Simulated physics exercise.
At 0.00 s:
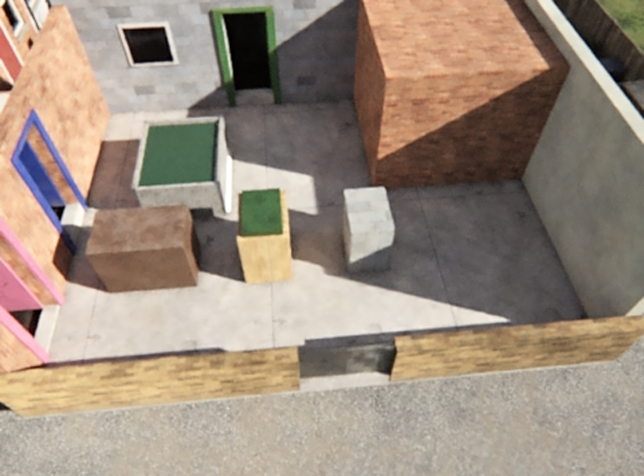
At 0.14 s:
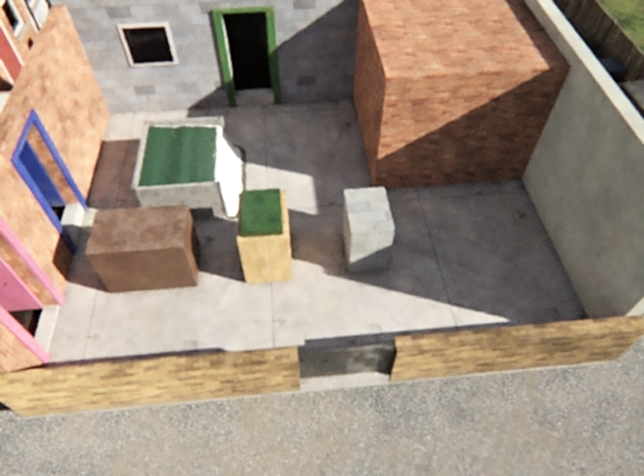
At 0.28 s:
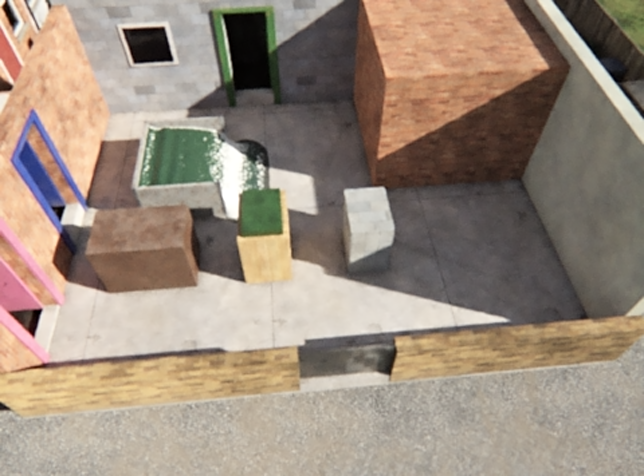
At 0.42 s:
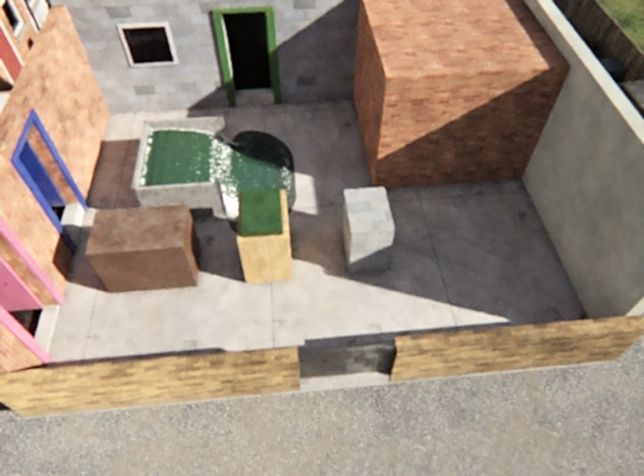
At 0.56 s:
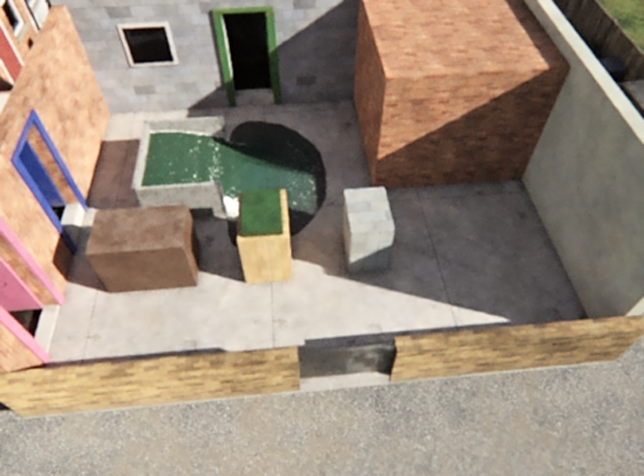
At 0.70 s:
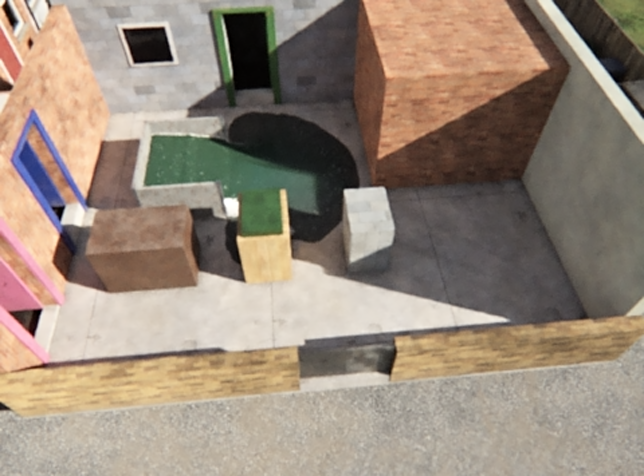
Green water burst from the right side of a pale tank in a walled yard, then spread rightward across the paving in a widening dark pool, passing behind a small green-topped block.
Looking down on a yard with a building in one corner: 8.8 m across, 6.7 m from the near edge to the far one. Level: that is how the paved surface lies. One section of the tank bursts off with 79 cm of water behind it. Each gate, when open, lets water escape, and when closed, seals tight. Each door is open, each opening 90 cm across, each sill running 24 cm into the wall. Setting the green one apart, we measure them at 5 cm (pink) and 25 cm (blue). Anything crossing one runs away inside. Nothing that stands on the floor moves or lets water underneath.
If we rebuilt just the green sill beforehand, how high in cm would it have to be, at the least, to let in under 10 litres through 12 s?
I would say 6 cm at minimum.
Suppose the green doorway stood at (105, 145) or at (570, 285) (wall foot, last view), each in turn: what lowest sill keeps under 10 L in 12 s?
Roughly 13.5 cm for the first and 9.5 cm for the second.
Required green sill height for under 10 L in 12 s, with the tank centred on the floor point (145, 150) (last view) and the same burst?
At least roughly 12.5 cm high.
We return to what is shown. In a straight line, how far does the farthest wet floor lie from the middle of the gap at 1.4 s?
About 5.0 metres out.
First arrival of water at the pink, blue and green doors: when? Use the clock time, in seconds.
Arrival times: Pink 8.0 seconds, blue 6.0 seconds, green 0.9 seconds.
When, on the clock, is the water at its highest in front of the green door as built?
That happens close to 3.0 s on the clock.
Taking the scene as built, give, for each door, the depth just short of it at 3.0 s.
Reading in centimetres: Pink = 0, blue = 0, green = 11.
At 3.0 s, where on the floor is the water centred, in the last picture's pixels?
(325, 177) or so.
After 1.4 s water covers 30 % of the floor, deepest (40 cm) near (363, 168); 4 cm at the green door, 0 litres in over its 26 cm sill.
After 3.0 s water covers 50 % of the floor, deepest (26 cm) near (349, 104); 11 cm at the green door, 0 litres in over its 26 cm sill.
After 12.0 s water covers 100 % of the floor, deepest (10 cm) near (57, 319); 6 cm at the green door, 0 litres in over its 26 cm sill.
At the green door as built, the water arrived by 0.9 s and peaked near 11 cm at 3.0 s.
Run again over the same 12 s with other heights there, 14 litres in over 5 cm, 5 litres over 7 cm. The limit of 10 litres is kept from about 6 cm up.
